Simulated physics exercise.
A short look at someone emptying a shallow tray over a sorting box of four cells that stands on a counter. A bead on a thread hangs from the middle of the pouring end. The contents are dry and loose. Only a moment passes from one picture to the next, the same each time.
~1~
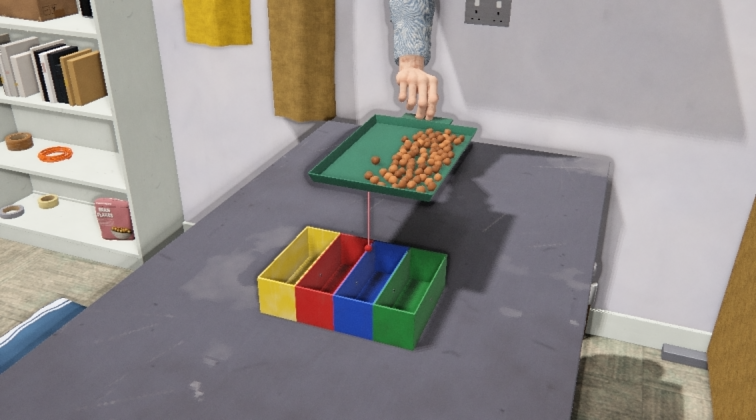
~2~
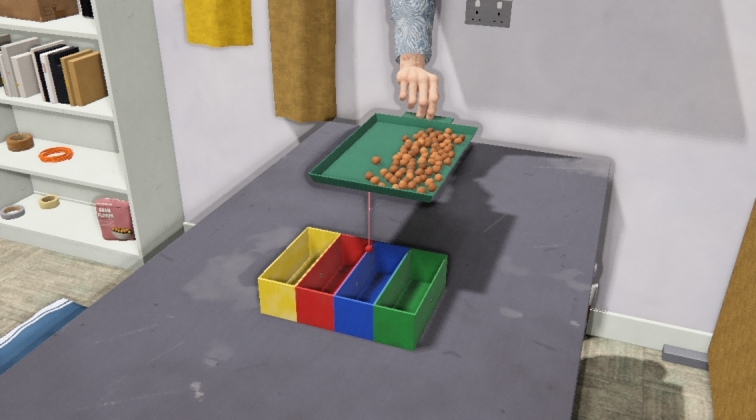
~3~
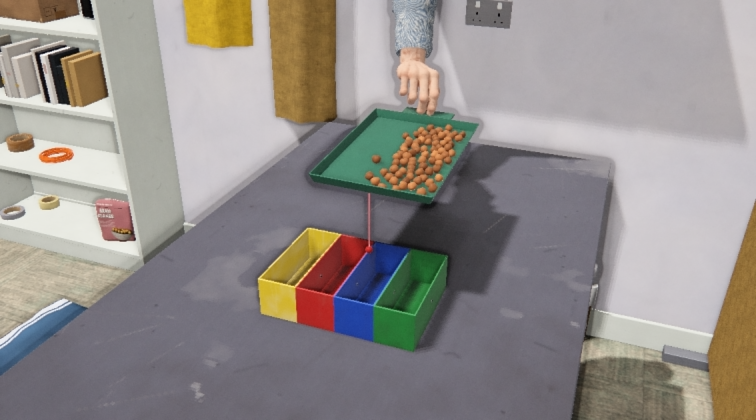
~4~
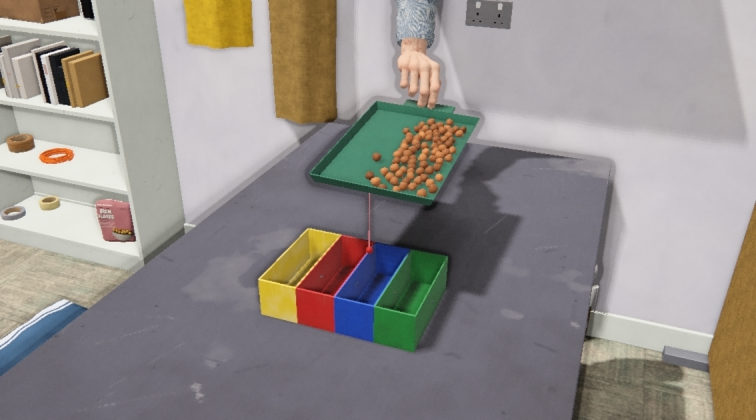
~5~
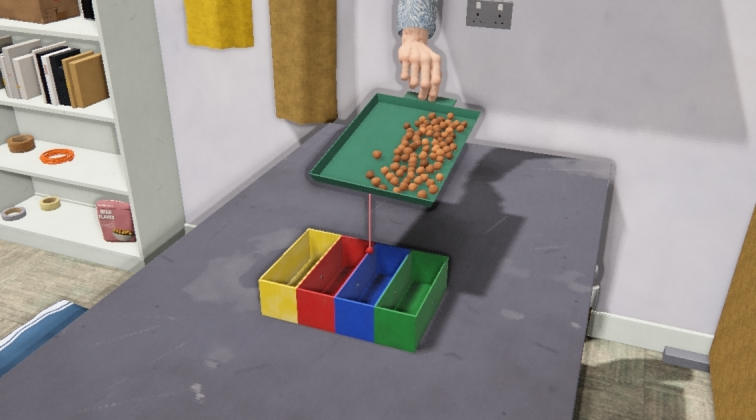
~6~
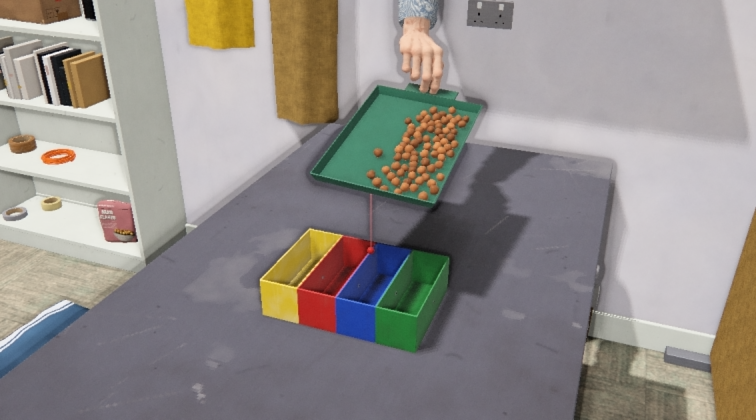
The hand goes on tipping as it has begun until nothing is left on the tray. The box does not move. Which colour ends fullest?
The green cell gets the most.
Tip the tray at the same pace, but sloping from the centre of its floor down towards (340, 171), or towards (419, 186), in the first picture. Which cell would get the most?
The first try: The cell in yellow. The second: That green cell.
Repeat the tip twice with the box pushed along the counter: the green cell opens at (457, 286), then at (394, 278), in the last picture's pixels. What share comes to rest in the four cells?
Near 100 % and 50 %.
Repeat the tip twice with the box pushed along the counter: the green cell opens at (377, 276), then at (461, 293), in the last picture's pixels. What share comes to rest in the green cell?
The first gives 30 %, the second 10 %.
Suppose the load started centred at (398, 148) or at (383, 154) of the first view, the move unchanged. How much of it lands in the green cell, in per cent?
Near 60 % and 60 %.
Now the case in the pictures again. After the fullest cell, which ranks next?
In second place: The cell in blue.
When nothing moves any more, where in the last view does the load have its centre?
Roughly at (403, 318).
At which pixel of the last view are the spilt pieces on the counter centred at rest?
Near (478, 346).
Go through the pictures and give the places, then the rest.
In the first picture, corners of the pouring end (313, 172) and (429, 192), level; middle of the load (425, 157), hazelnuts; bead on its thread (368, 248); yellow cell (277, 296); red cell (314, 305); blue cell (353, 314); green cell (394, 324).
In the second picture, corners of the pouring end (314, 173) and (430, 193), level; middle of the load (425, 157).
In the third picture, corners of the pouring end (314, 173) and (430, 195), tipped barely, lowest at the right corner; middle of the load (426, 155).
In the fourth picture, corners of the pouring end (314, 173) and (430, 197), tipped a little, lowest at the right corner; middle of the load (426, 152).
In the fifth picture, corners of the pouring end (314, 172) and (431, 198), tipped a little, lowest at the right corner; middle of the load (427, 149).
In the sixth picture, corners of the pouring end (315, 172) and (432, 200), tipped a little, lowest at the right corner; middle of the load (428, 147); yellow cell (280, 298); red cell (317, 307); blue cell (356, 316); green cell (396, 326).
Just after the last frame, tray tipped steeply; every one on the tray.
A moment on, tray tipped right over; about a tenth on the tray; roughly half in the green cell; roughly a quarter in the blue cell; just a few in the red cell; roughly a quarter falling or outside the box.
Further on, tray tipped past a quarter turn; roughly two thirds in the green cell; roughly a quarter in the blue cell; just a few in the red cell; about a tenth falling or outside the box.
When it is over, tray tipped past a quarter turn; roughly two thirds in the green cell; roughly a quarter in the blue cell; just a few in the red cell; not one in the yellow cell; about a tenth outside the box.
